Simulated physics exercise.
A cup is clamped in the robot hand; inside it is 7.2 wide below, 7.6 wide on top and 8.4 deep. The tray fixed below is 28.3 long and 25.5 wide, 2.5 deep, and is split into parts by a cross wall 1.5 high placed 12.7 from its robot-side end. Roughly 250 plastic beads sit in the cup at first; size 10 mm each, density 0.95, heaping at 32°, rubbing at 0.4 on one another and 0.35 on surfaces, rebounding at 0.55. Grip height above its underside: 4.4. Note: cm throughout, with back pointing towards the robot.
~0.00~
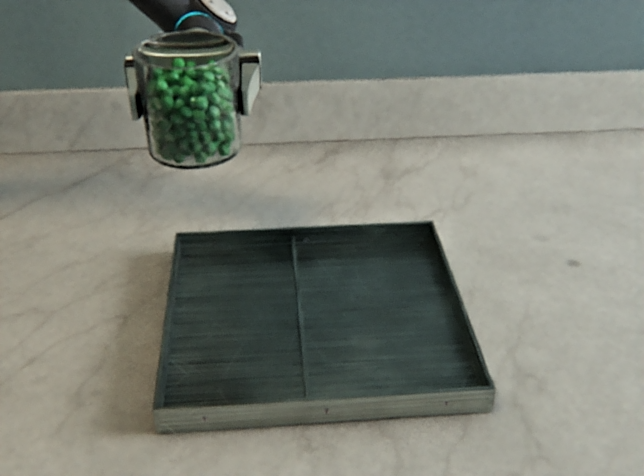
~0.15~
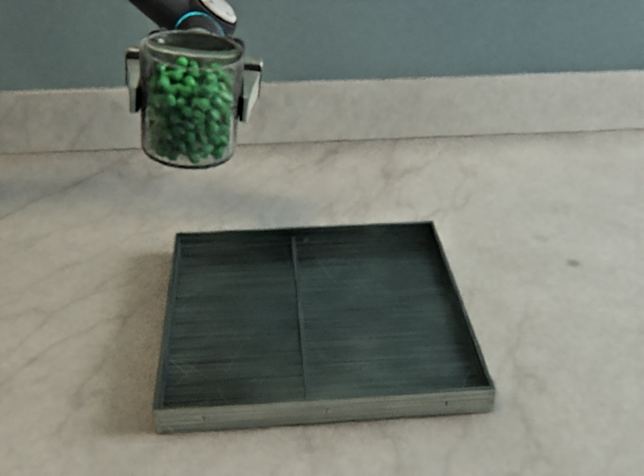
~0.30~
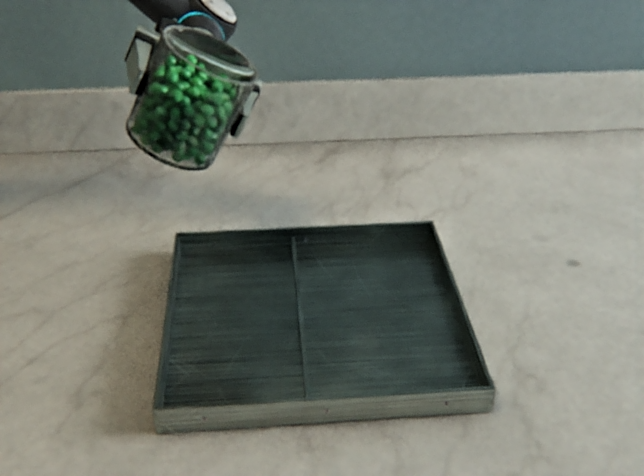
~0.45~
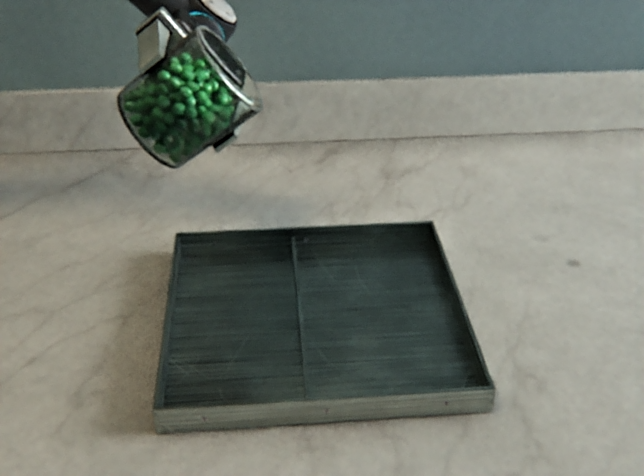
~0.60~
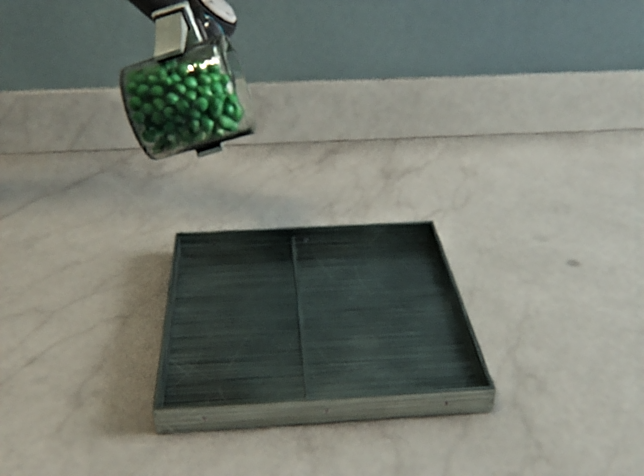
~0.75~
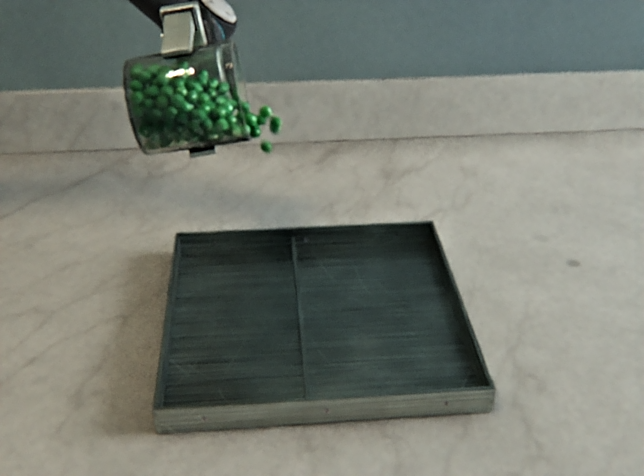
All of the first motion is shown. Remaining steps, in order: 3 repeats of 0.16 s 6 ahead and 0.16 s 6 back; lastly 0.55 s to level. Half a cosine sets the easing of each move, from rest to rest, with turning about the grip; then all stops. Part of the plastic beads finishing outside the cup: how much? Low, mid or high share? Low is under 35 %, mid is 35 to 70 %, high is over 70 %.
A high share.
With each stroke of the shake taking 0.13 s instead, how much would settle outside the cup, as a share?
In that case around 100 per cent.
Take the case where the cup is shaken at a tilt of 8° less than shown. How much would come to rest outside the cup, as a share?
Near 75 %.
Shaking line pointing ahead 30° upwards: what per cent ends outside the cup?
It comes to around 95 percent.
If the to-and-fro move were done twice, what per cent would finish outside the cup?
Approx. 80 per cent.
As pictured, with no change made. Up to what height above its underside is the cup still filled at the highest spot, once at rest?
It reaches close to 2.5 cm in the end.
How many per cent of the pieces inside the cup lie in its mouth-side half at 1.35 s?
I'd say close to 85 per cent.
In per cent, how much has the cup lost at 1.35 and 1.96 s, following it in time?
First it's 75 percent, and after that 90 percent.
After 1.35 s, tilted 82° forward, highest piece 24 above the table; 117 in the far-side part, 68 in the cup, 26 in the robot-side part, 3 on the table or floor, 36 in flight or on a rim.
After 1.96 s, tilted 47° forward, highest piece 23 above the table; 168 in the far-side part, 52 in the robot-side part, 22 in the cup, 7 on the table or floor, 1 in flight or on a rim.
After 2.46 s, level, highest piece 23 above the table; 169 in the far-side part, 52 in the robot-side part, 22 in the cup, 7 on the table or floor.
After 3.51 s, level, highest piece 23 above the table; 169 in the far-side part, 52 in the robot-side part, 22 in the cup, 7 on the table or floor.
At rest, 169 in the far-side part, 52 in the robot-side part, 22 in the cup, 7 on the table or floor. That is 91 % outside the cup.
